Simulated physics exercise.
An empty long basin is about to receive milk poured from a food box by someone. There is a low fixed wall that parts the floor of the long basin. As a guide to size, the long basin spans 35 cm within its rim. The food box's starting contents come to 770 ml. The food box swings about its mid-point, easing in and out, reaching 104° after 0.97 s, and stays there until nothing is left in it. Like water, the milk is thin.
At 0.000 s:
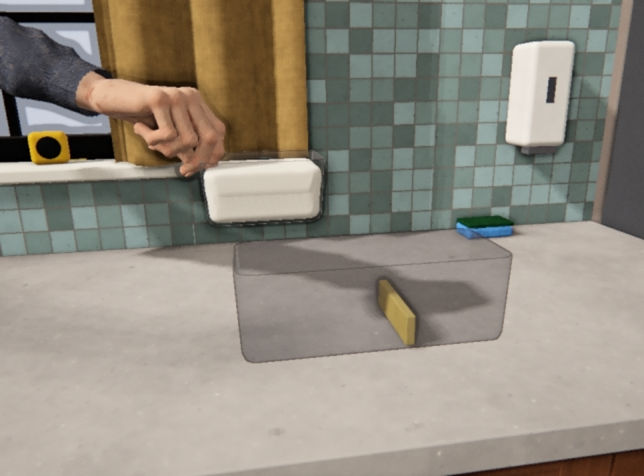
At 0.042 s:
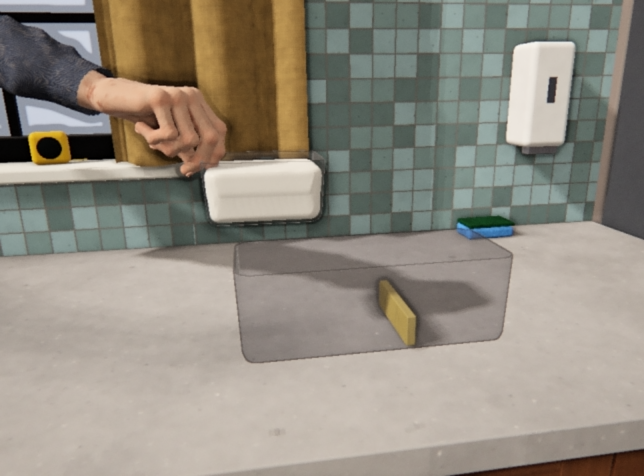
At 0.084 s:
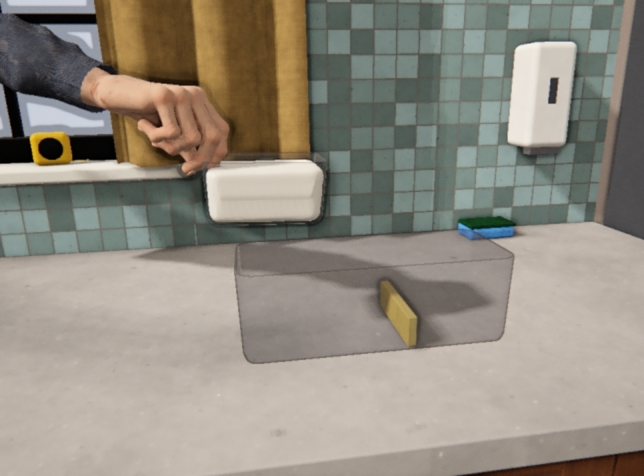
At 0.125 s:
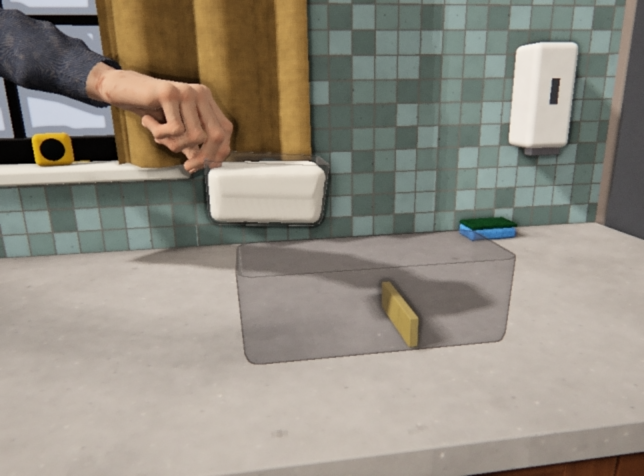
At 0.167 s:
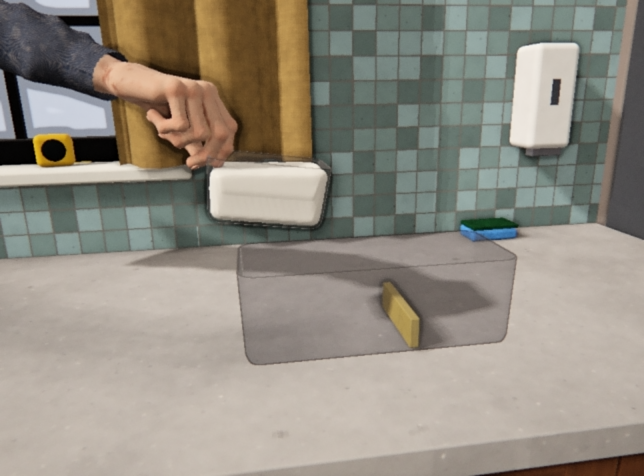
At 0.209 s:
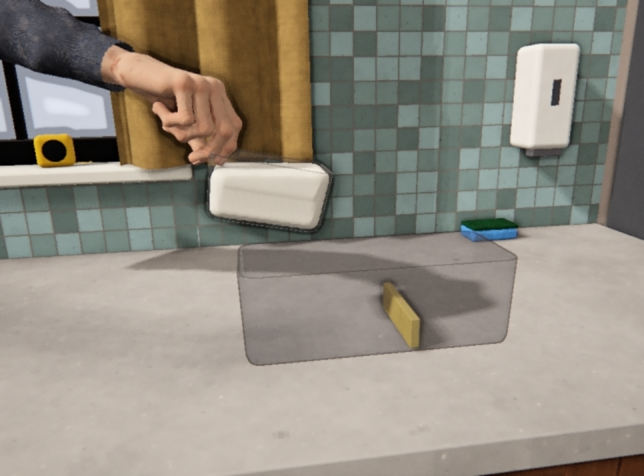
We see a white, rounded food box held in the air beneath a hand, behind a transparent long basin on a grey counter; the box stays level at first, then tilts slightly, its right side dipping, as the hand shifts slightly right.
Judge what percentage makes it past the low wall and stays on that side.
Some 10 per cent makes it over and stays.
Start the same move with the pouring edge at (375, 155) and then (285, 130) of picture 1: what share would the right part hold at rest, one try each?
Try 1: Approx. 65 %; try 2: Approx. 10 %.
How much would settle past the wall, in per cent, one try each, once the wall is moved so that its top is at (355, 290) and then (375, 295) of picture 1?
In turn about 60 and 35 per cent.
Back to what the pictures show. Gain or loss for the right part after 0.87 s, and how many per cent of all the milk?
Net change: A rise of about 7 %.
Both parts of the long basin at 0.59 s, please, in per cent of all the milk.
Left: Around 24. Right: Around 0.
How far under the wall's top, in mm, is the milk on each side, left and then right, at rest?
Left about 16 mm, right about 36 mm.
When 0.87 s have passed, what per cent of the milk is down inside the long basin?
About 88 per cent.
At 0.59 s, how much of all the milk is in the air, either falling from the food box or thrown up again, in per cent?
Around 30 in a hundred.
Then, 0.59 s in, the tilt is 69° and 46 per cent is still to pour, 24 is left of the wall and 0 right of it.
Then, 0.87 s in, the tilt is 101° and 8 per cent is still to pour, 85 is left of the wall and 3 right of it.
Then, 1.15 s in, the tilt is 104° and 0 per cent is still to pour, 89 is left of the wall and 8 right of it.
Then, 1.47 s in, the tilt is 104° and 0 per cent is still to pour, 87 is left of the wall and 10 right of it.
Finally, 87 per cent lies left of the wall, 10 right of it and 3 outside.
